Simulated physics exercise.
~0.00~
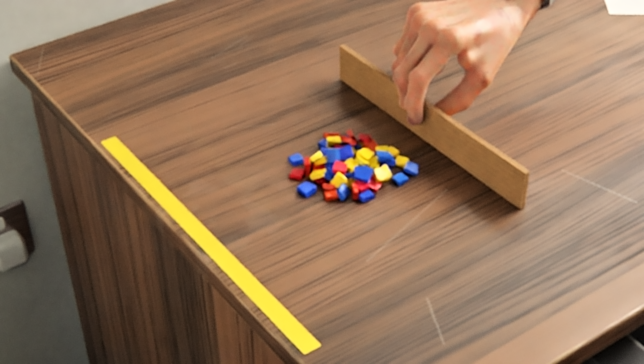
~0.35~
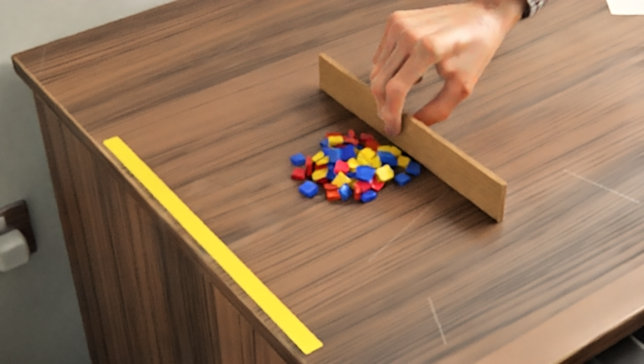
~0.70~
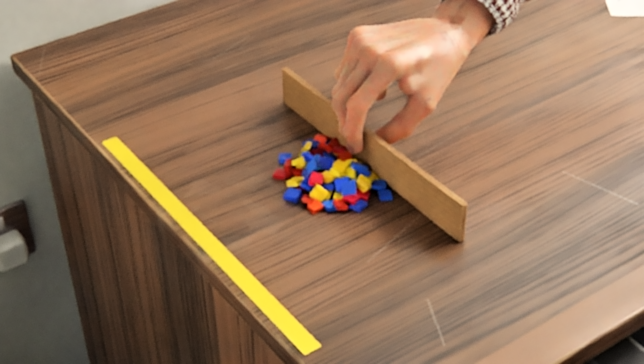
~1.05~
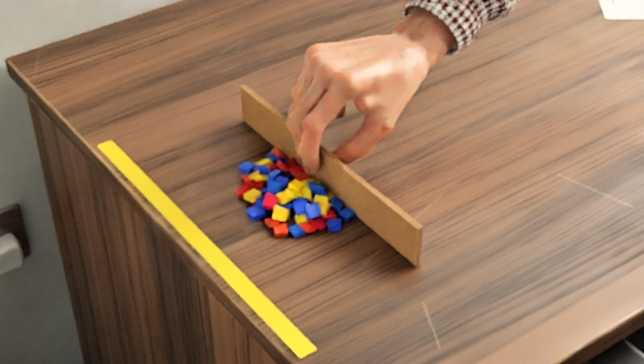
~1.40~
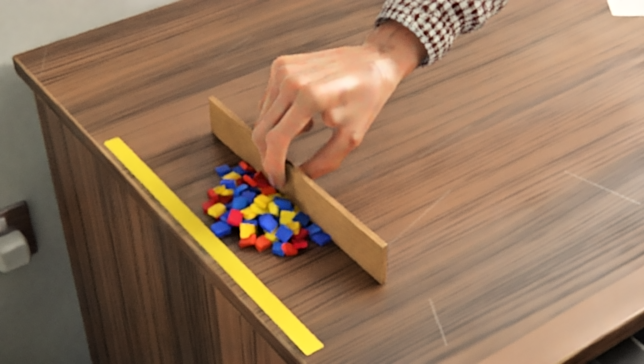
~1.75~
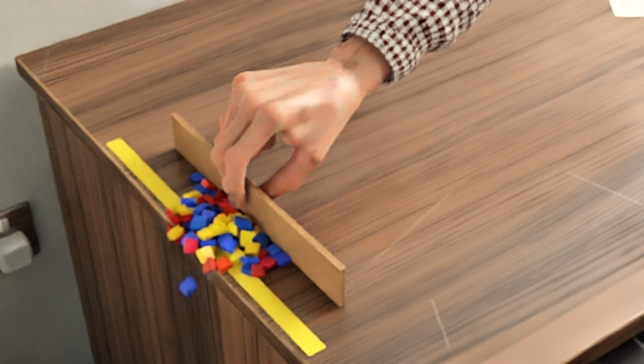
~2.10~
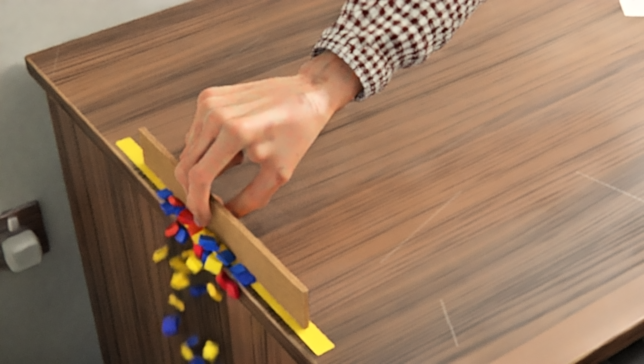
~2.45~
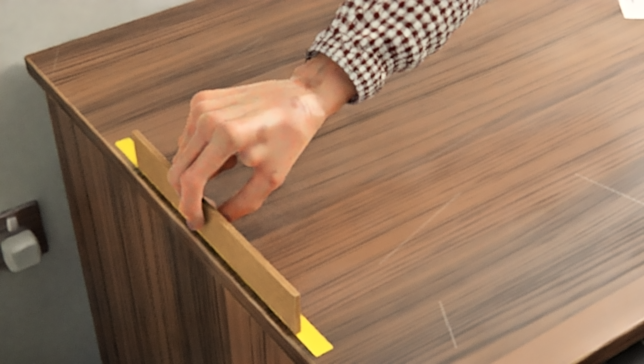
The clip shows a hand using an upright strip of brown card to push a pile of small red, blue and yellow pieces leftward across a wooden tabletop. The pieces tumble over the edge until none remain in view, and the card stops at the yellow tape.
